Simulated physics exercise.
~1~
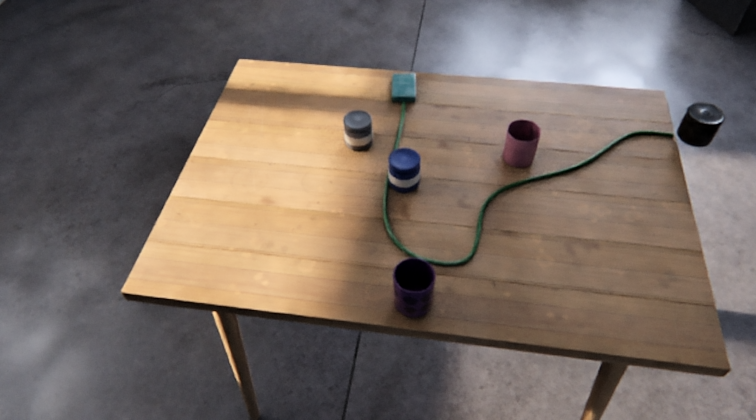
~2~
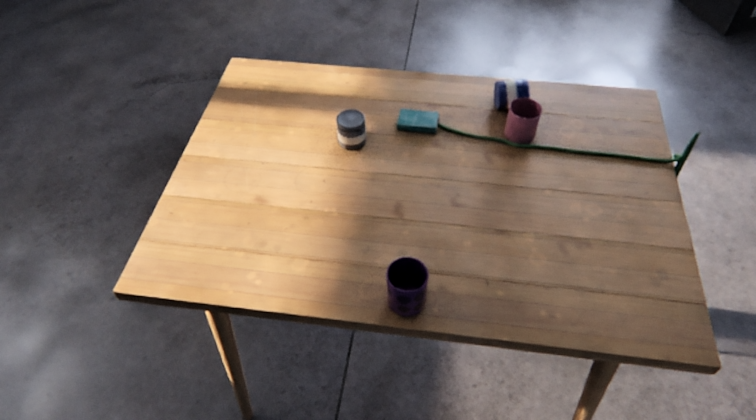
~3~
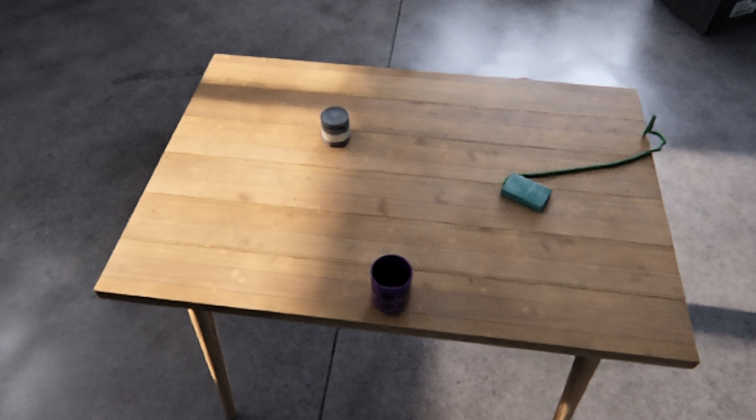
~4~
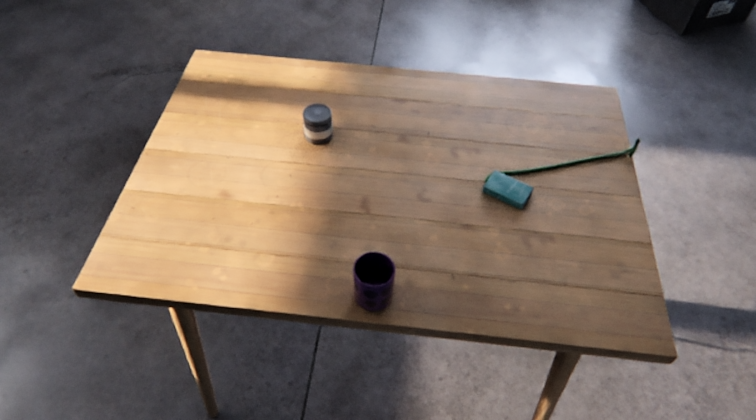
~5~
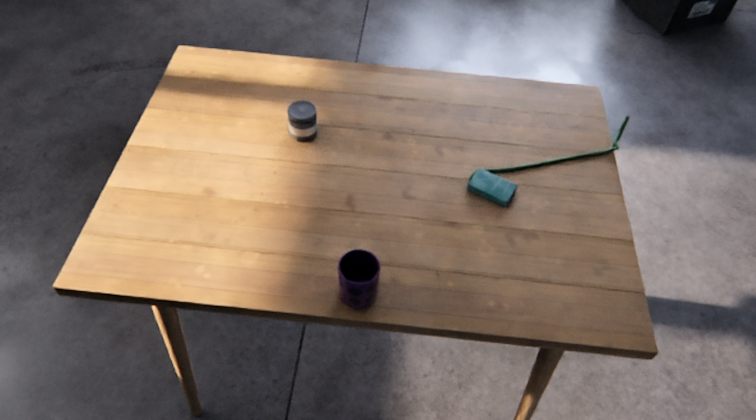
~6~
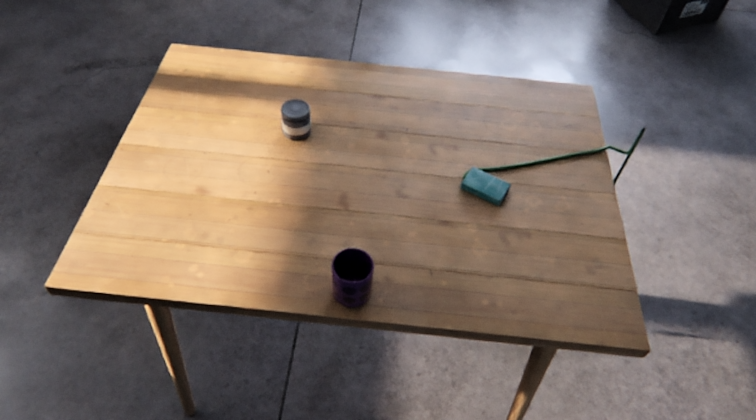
In this clip, a black speaker drops off the right side of a wooden table, its green cable dragging a teal phone rightward and sweeping a blue tin and pink cup out of view, while the grey tin and purple mug stay put and the phone remains on the table.
